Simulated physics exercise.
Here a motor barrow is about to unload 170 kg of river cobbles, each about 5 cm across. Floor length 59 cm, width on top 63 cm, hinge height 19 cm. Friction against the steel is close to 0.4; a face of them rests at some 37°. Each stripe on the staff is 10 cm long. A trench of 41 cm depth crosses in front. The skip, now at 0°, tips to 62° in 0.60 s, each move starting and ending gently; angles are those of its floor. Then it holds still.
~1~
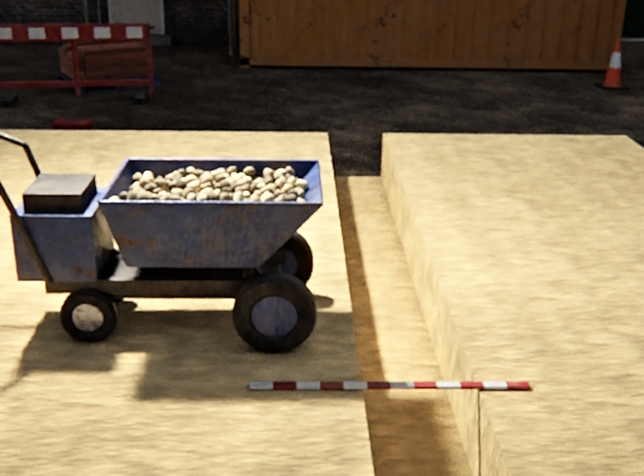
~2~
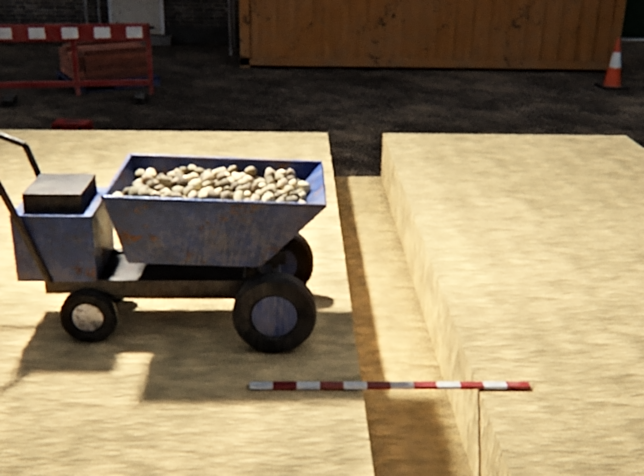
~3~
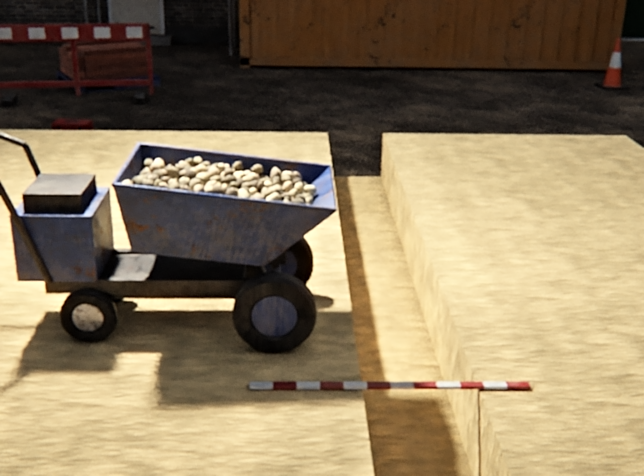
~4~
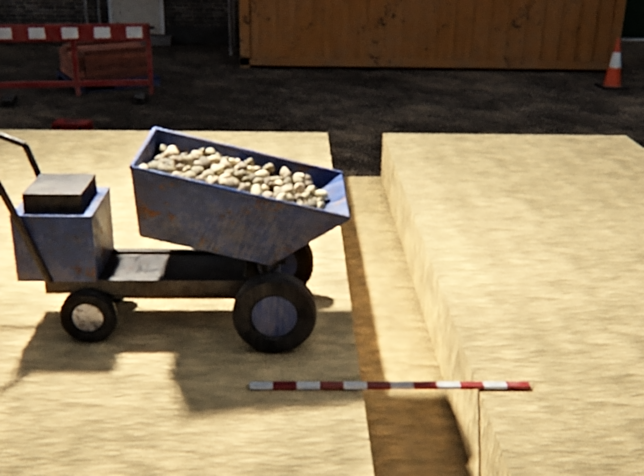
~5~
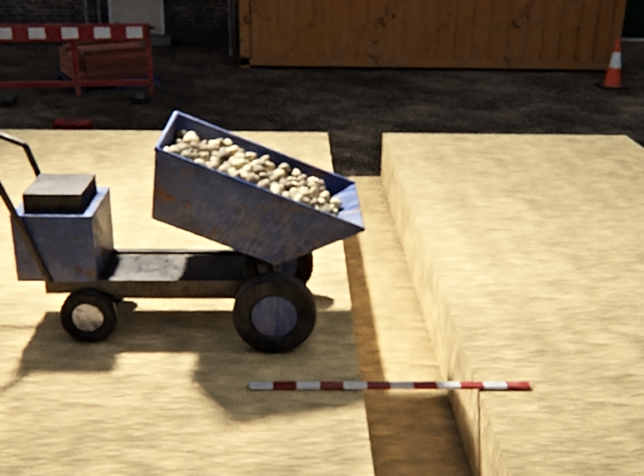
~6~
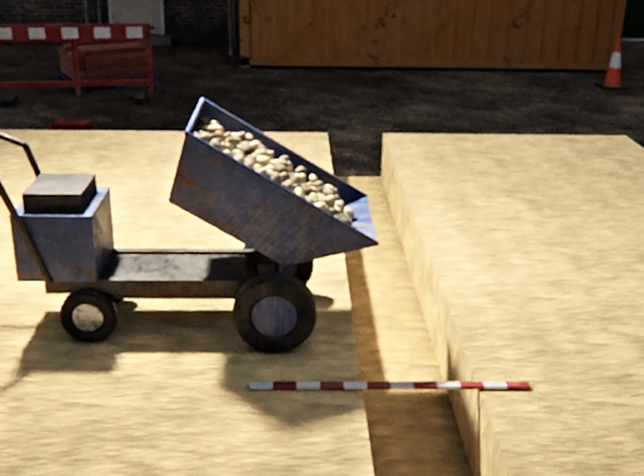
A blue skip heaped with pale rounded stones sits level on a small wheeled barrow at the left of a sunlit, sandy-coloured site, seen from the side and slightly above by a still camera. A trench crosses to its right, with a red-and-white staff lying over it, a red barrier, wooden fence and orange cone behind. Slowly at first, the skip tilts steeply rightward, its back rising, while the barrow stays put.
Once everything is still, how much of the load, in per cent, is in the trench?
Roughly 62 per cent ends in the trench.
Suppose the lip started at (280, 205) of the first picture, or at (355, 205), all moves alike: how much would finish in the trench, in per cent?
Near 90 per cent from the first place, 40 from the second.
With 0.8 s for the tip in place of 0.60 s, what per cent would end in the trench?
In that case some 70 per cent.
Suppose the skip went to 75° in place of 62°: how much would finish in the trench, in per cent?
Then about 65 per cent.
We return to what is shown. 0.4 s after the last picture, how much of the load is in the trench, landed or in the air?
About 15 per cent by then.
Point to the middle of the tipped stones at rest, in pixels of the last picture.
Their middle is at about (434, 373).
Then, 0.1 s after the last picture the floor is at 52°, 100 % in the skip; the foremost stones are at (379, 251).
Then, 0.4 s after the last picture the floor is at 62°, 84 % in the skip, 15 % in the trench; the foremost stones are at (460, 330).
Then, 0.7 s after the last picture the floor is at 62°, 34 % in the skip, 32 % in the trench, 33 % past the trench; the foremost stones are at (601, 325).
Then, 2.7 s after the last picture the floor is at 62°, 3 % in the skip, 62 % in the trench, 35 % past the trench; the foremost stones are past the picture's edge.
